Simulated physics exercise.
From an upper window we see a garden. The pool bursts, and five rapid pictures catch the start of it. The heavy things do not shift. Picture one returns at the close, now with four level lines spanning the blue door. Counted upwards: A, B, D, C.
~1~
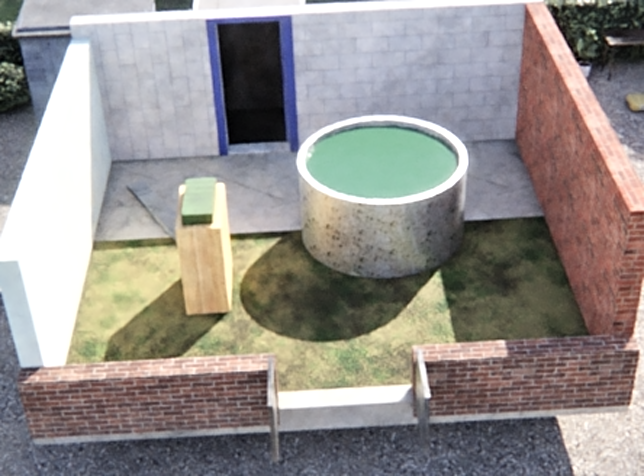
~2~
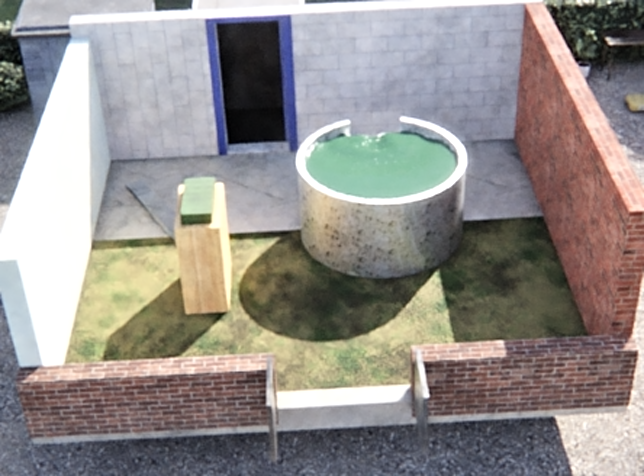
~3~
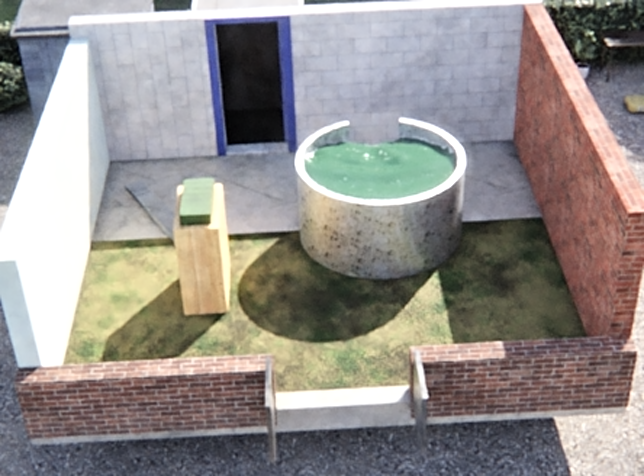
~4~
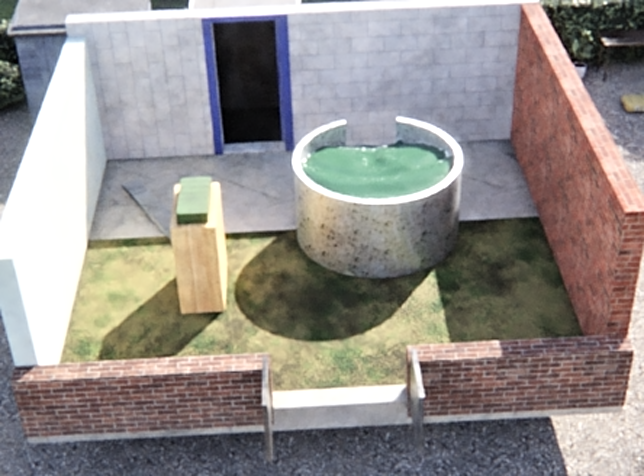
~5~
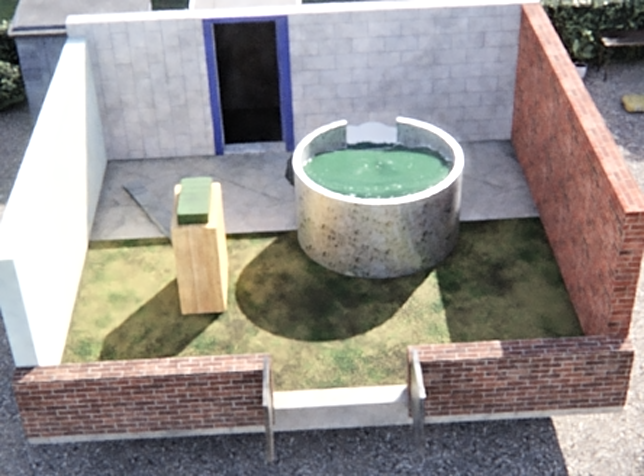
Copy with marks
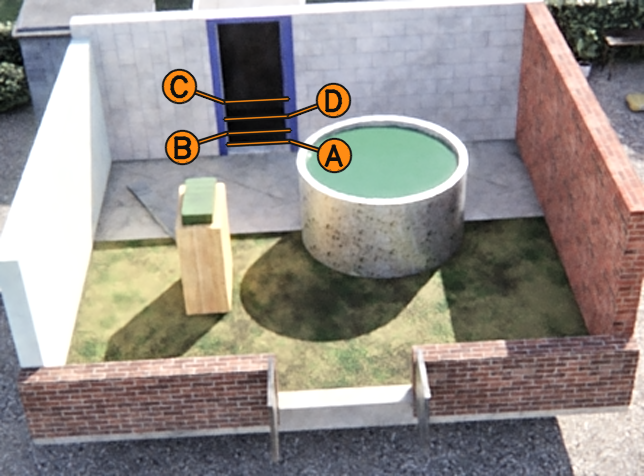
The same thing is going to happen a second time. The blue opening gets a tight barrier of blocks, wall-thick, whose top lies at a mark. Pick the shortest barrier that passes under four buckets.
That is mark A.
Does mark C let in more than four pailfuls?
No, not at all.
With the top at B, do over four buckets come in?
No, not at all.
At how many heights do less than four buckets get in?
All of them.
On the marked copy, A at (259, 143); B at (258, 131); C at (255, 100); D at (257, 117); from the bottom up A, B, D, C.
For mark A, a splash gets over, under a bucket.
For mark B, nothing gets over.
For mark C, nothing gets over.
For mark D, nothing gets over.
